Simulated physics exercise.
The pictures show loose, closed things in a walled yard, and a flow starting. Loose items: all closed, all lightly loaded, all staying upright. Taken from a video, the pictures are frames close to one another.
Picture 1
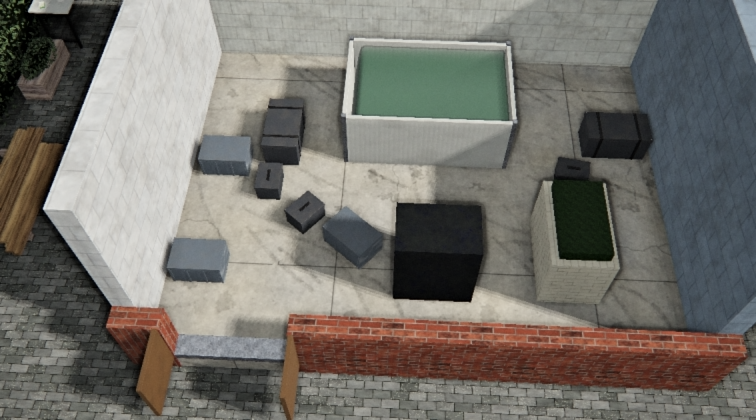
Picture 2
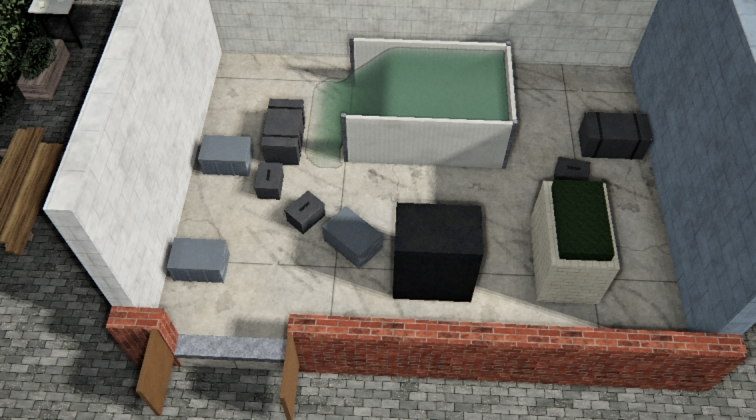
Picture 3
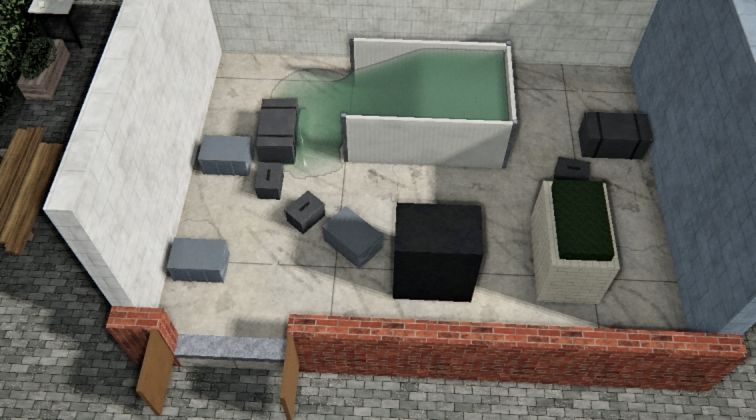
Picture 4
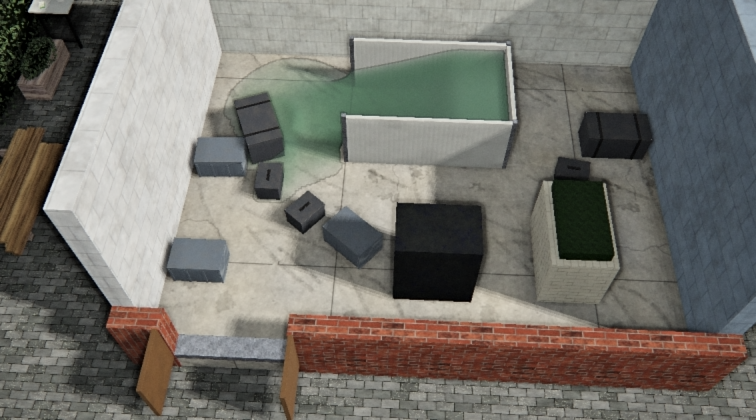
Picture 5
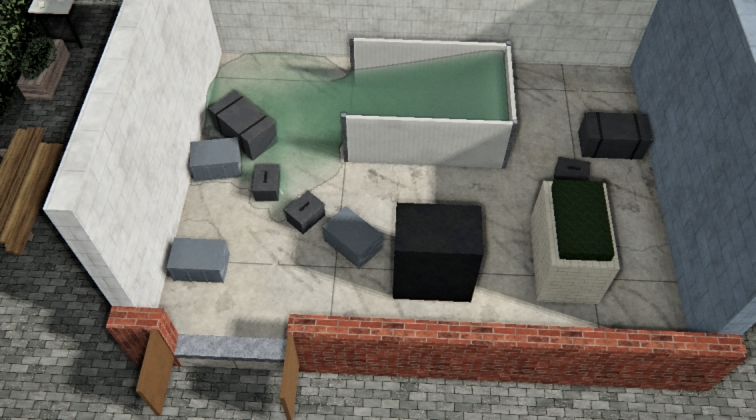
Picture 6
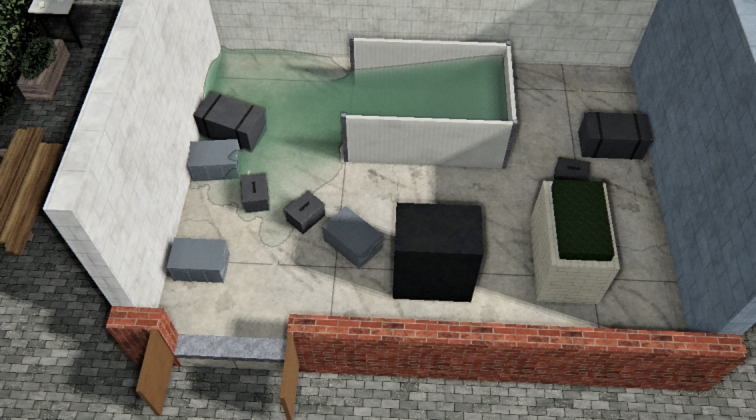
A walled yard with a pale stone floor and a low red brick front wall is seen from high above by a still camera. A white-sided tank of green water stands at the back, with dark trunks, grey boxes, a large black block and a hedge planter around it. Water pours from the tank's open left side and spreads leftward, pushing and turning the nearest dark trunk, then nudging a grey box and a small dark tote.
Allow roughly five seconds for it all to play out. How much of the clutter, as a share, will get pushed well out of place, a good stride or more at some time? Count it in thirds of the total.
The portion knocked well out of place is a third to two thirds.
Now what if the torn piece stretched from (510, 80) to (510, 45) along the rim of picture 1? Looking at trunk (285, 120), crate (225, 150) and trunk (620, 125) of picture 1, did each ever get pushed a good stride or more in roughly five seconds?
Taking them one at a time, the first not displaced that far, the second not displaced that far and the third gets shoved clear.
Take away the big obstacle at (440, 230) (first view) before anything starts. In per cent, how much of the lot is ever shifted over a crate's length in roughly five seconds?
The share works out near 60 per cent.
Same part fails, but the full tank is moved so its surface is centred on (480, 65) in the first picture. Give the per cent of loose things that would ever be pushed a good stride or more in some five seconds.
Estimate: Close to 60 per cent.
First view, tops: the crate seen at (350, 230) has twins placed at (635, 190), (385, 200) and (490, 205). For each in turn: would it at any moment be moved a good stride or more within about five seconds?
First remains in place, second remains in place, third remains in place.
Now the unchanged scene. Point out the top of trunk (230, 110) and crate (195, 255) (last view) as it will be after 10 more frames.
The first top is close to (243, 172) and the second close to (218, 342).
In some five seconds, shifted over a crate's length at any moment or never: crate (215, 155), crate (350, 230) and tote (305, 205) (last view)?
Object by object as listed: Travels that far, falls short and travels that far.
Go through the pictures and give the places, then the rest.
A trunk at (283, 122), on the bottom; a tote at (268, 175) rests on the ground; 0 of 8 have shifted, in the first frame.
A trunk at (283, 122), on the bottom; a tote at (268, 175) rests on the ground; 0 of 8 have shifted, in the second frame.
A trunk at (277, 122), on the bottom, close to its start; a tote at (268, 175) rests on the ground; 1 of 8 have shifted, in the third frame.
A trunk at (258, 118) rests on the ground, a stride from its start; a tote at (268, 175) rests on the ground; 2 of 8 have shifted, in the fourth frame.
A trunk at (241, 115) rests on the ground, a stride from its start; a tote at (266, 177), on the bottom, close to its start; 2 of 8 have shifted, in the fifth frame.
A trunk at (228, 112) rests on the ground, a stride from its start; a tote at (254, 188) rests on the ground, close to its start; 3 of 8 have shifted, in the sixth frame.
A moment on, 2 of 8 are well off their spots; 1 afloat.
Next, 4 of 8 are well off their spots; 2 afloat.
Later, 4 of 8 are well off their spots; 0 afloat.
In the end, 5 of 8 are well off their spots, and 5 have been at some point; 1 afloat.
